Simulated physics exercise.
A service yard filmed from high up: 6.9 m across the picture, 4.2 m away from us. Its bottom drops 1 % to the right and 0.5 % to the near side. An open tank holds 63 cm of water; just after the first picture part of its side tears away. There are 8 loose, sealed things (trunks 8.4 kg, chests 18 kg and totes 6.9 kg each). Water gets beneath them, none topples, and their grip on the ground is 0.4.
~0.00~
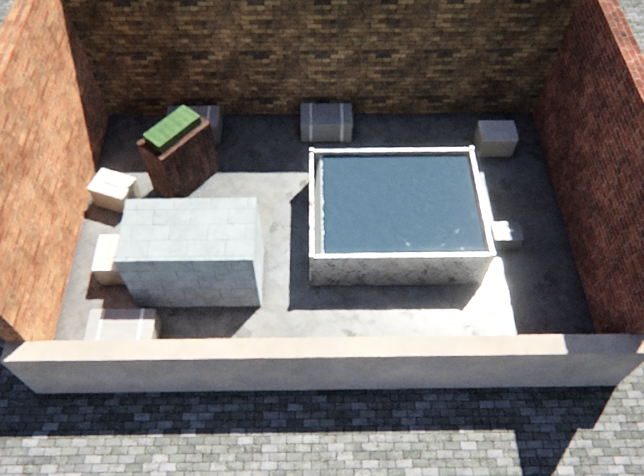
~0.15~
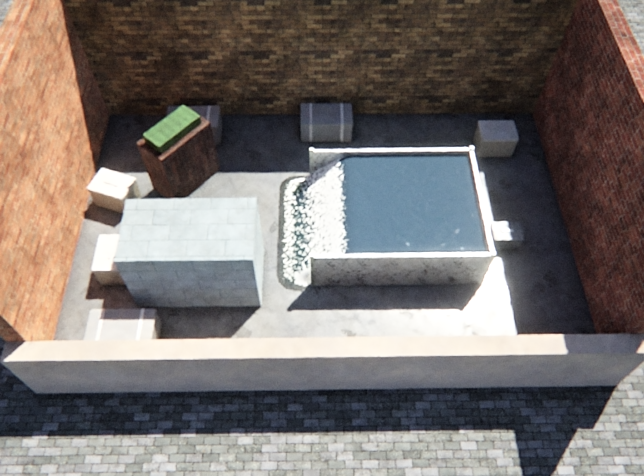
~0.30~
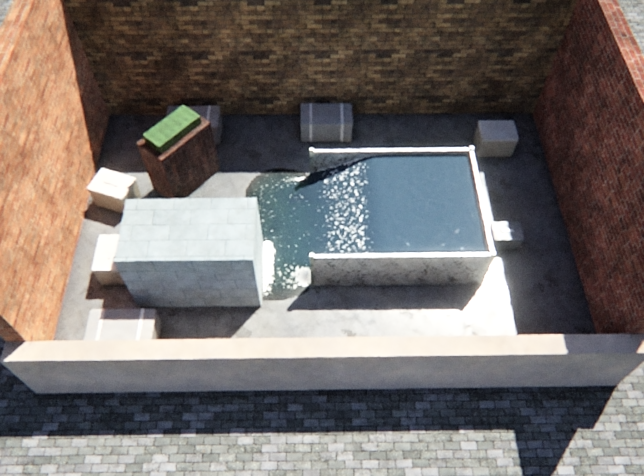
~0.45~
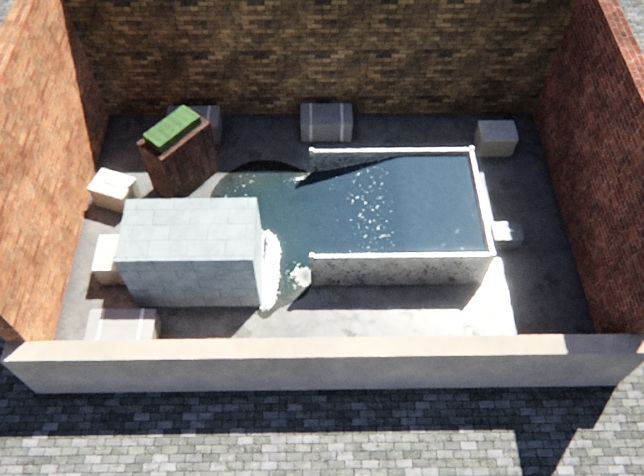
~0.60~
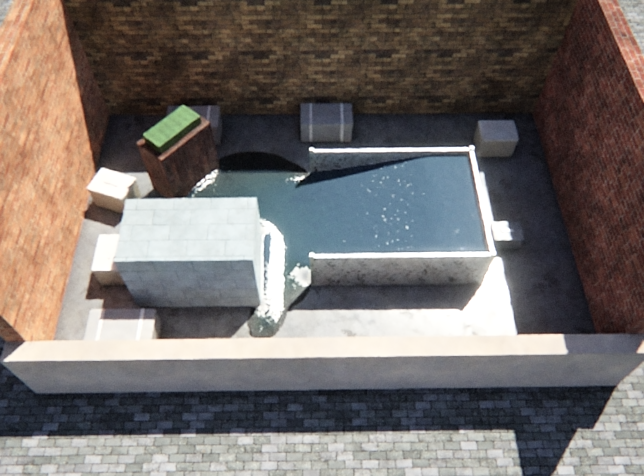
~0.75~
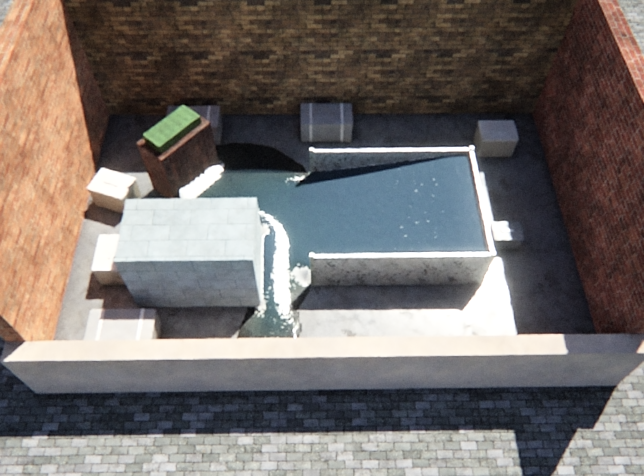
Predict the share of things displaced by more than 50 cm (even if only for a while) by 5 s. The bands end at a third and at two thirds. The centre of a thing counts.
Share: One to two thirds.
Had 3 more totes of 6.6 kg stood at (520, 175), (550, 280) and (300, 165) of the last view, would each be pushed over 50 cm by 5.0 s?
In turn: Short of it, over, less.
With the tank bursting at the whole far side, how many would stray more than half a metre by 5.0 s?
In that case 7 of them.
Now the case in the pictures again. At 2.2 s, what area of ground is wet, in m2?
About 17 m2.
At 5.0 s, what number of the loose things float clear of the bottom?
At that moment 6.
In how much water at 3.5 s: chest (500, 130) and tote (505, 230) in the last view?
Roughly 0 and 0 cm.
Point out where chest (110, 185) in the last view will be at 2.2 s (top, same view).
Around (136, 143).
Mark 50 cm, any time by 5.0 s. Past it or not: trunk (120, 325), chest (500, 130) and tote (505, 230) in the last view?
In that order: Under, short of it, short of it.
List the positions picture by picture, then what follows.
A trunk at (192, 116) rests on the ground; a chest at (498, 130), on the bottom; water covers 3.6 m2; 0 of 8 have shifted, in the first frame.
A trunk at (192, 116), on the bottom; a chest at (498, 130) rests on the ground; 4.5 m2 under water; 0 of 8 have shifted, in the second frame.
A trunk at (192, 116), on the bottom; a chest at (498, 130) rests on the ground; water covers 5.4 m2; 0 of 8 have shifted, in the third frame.
A trunk at (192, 116) rests on the ground; a chest at (498, 130), on the bottom; 6.3 m2 under water; 0 of 8 have shifted, in the fourth frame.
A trunk at (192, 116) rests on the ground; a chest at (498, 130) rests on the ground; 7.3 m2 under water; 0 of 8 have shifted, in the fifth frame.
A trunk at (192, 116), on the bottom; a chest at (498, 130), on the bottom; 8.3 m2 under water; 0 of 8 have shifted, in the sixth frame.
After 1.1 s 0 of 8 are over 50 cm from their spots; 0 afloat.
After 2.2 s 1 of 8 are over 50 cm from their spots; 2 afloat.
After 3.5 s 3 of 8 are over 50 cm from their spots; 5 afloat.
After 5.0 s 3 of 8 are over 50 cm from their spots, and 5 have been at some point; 6 afloat.
